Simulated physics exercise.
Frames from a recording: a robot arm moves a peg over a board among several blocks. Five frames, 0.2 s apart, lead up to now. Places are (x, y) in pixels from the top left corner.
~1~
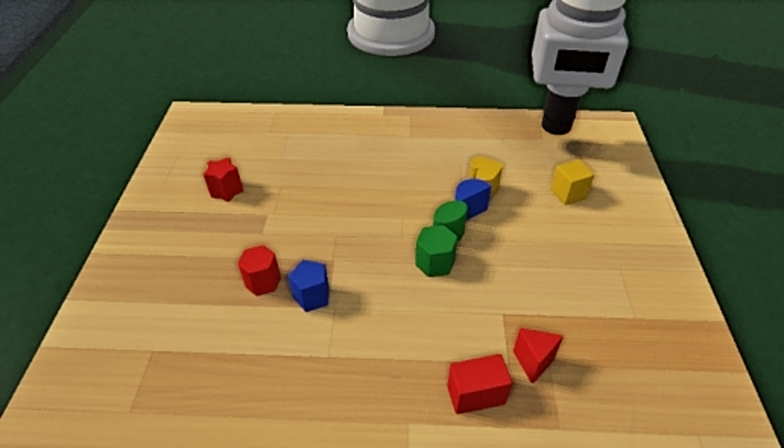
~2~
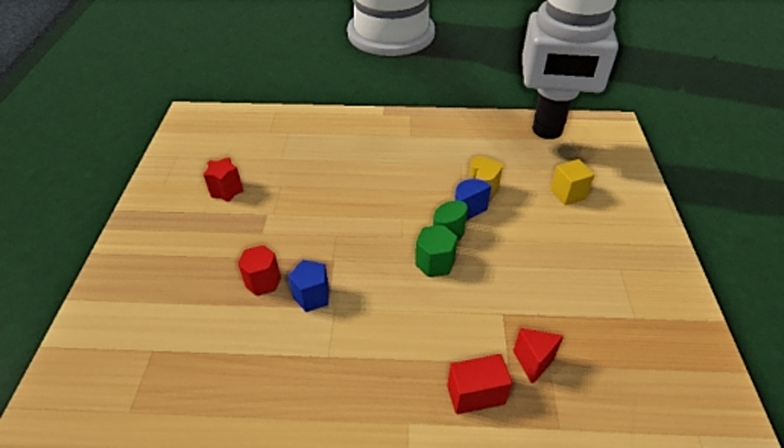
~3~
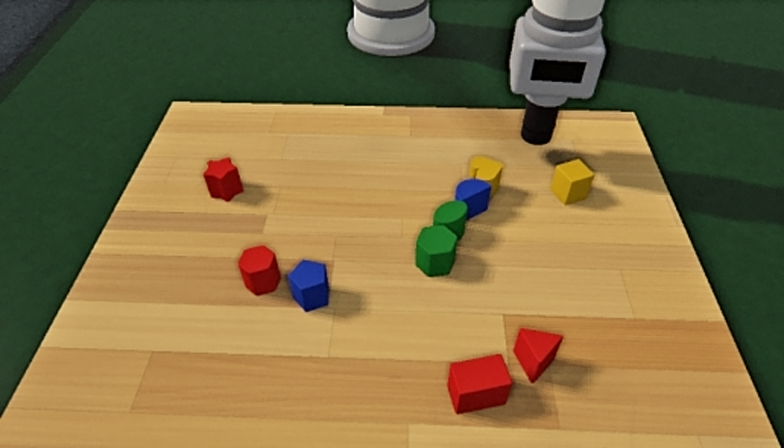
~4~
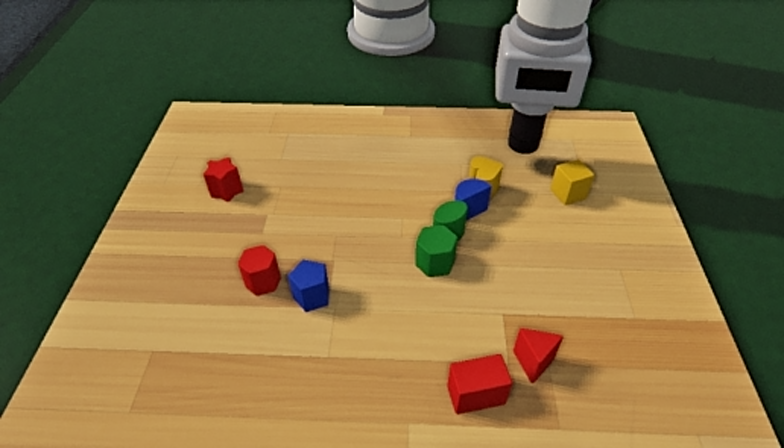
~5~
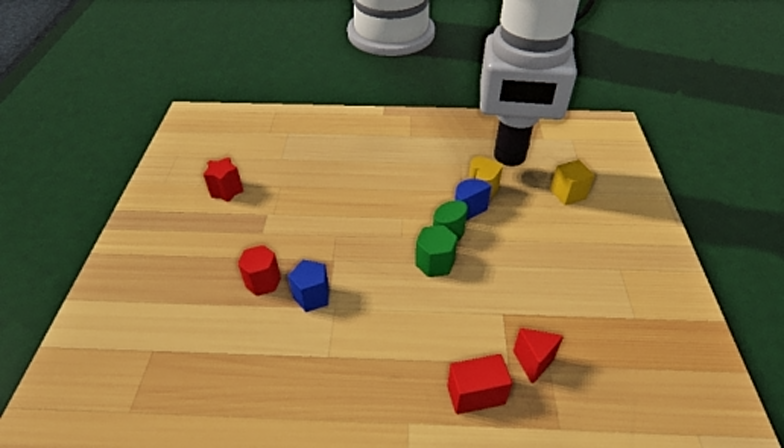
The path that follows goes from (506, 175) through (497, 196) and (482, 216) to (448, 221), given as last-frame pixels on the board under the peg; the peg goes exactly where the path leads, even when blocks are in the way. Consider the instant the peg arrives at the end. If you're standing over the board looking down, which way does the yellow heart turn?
That block twists clockwise.
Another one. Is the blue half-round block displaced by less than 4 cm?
No, that is not what happens.
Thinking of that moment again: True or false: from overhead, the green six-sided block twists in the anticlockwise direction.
The statement is true.
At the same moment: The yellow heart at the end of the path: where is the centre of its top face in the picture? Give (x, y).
In the picture, that point is around (447, 176).
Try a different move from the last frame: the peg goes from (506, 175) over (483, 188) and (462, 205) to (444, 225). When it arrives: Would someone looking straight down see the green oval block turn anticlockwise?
Answer: No.
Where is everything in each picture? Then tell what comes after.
In the first picture, peg tip at (556, 127); block tops, green six-sided block at (437, 239); green oval block at (451, 211); blue half-round block at (471, 187); yellow heart at (486, 167).
In the second picture, peg at (547, 131); blocks unchanged.
In the third picture, peg at (536, 137); blocks unchanged.
In the fourth picture, peg at (523, 145); blocks unchanged.
In the fifth picture, peg at (510, 157); green six-sided block at (437, 239); green oval block at (451, 211); blue half-round block at (471, 187); yellow heart at (486, 167).
The first path, step by step. One third of the way, peg at (500, 179); green six-sided block at (434, 243), turned 15° anticlockwise; green oval block at (446, 217), turned 25° clockwise; blue half-round block at (452, 194), turned 60° anticlockwise; yellow heart at (470, 174), turned 75° clockwise.
Two thirds of the way, peg at (485, 199); green six-sided block at (434, 243), turned 15° anticlockwise; green oval block at (446, 217), turned 25° clockwise; blue half-round block at (447, 195), turned 80° anticlockwise; yellow heart at (461, 178), turned 110° clockwise.
At the end, peg at (450, 203); green six-sided block at (430, 246), turned 25° anticlockwise; green oval block at (435, 219), turned 15° clockwise; blue half-round block at (423, 194), turned 55° anticlockwise; yellow heart at (447, 176), turned 155° clockwise.
